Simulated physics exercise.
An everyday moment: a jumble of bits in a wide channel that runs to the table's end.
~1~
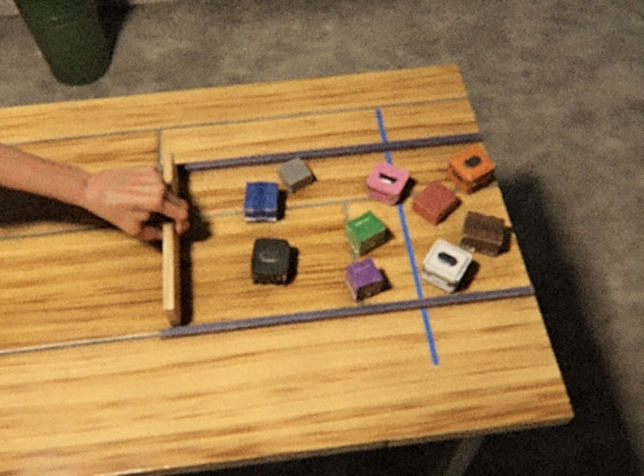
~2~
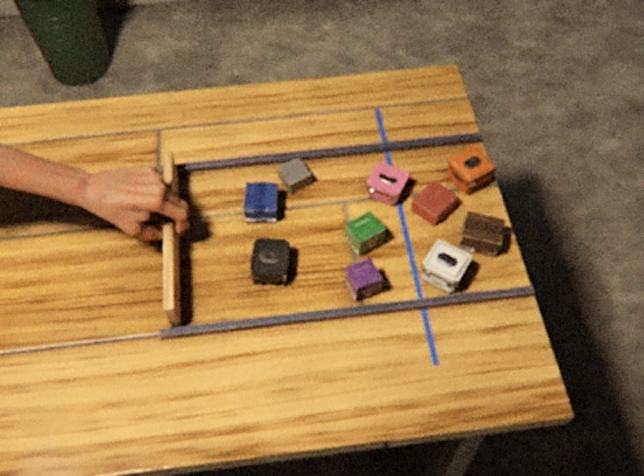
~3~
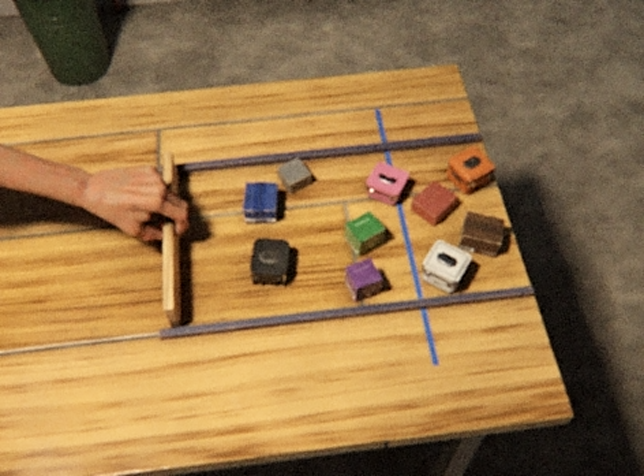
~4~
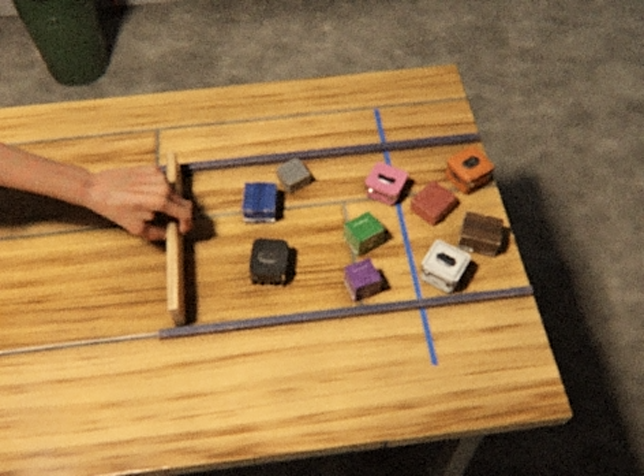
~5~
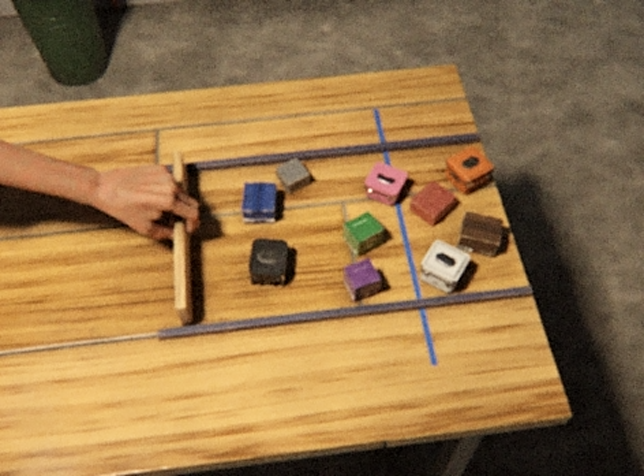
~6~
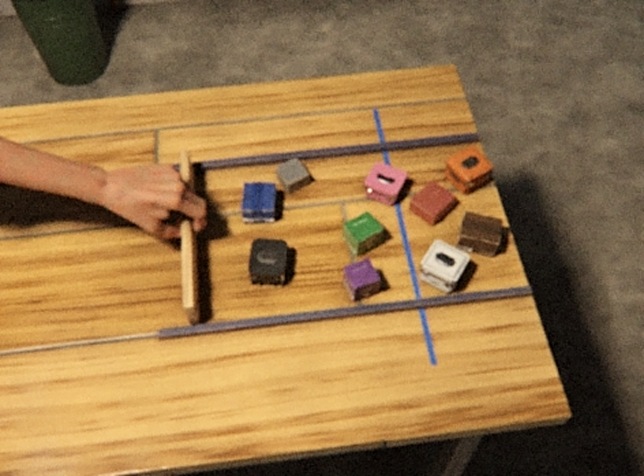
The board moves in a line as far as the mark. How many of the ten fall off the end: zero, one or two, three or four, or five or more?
Here the number that fall off is zero.
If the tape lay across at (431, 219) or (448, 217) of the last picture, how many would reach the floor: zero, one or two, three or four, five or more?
For each place: Either one or two; one or two.
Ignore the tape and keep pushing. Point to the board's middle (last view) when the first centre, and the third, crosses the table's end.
Near (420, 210) and (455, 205).
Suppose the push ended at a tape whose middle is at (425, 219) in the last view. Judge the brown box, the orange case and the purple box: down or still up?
The brown box drops off; the orange case is lost; the purple box remains up.
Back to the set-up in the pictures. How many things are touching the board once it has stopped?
That makes 4.
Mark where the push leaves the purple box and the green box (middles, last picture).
About (430, 275), and the other about (456, 229).
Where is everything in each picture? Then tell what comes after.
Orange case (470, 170); brown box (482, 234); red block (435, 202); board (172, 236); tape (403, 222), in the first frame.
Brown box (482, 234); white case (446, 267), in the second frame.
Red block (434, 203); pink case (387, 185), in the third frame.
Orange case (469, 171); board (176, 235), in the fourth frame.
Brown box (480, 234); black case (269, 262), in the fifth frame.
Orange case (468, 171); brown box (479, 234); red block (432, 203); board (189, 234); tape (401, 222), in the sixth frame.
Early on, none off yet; orange case at rest near (468, 171); brown box at rest near (479, 234); red block at rest near (432, 203).
A while later, none off yet; orange case at rest near (468, 171); brown box at rest near (479, 234); red block moving near (442, 203).
Finally, the number that fall off is zero.
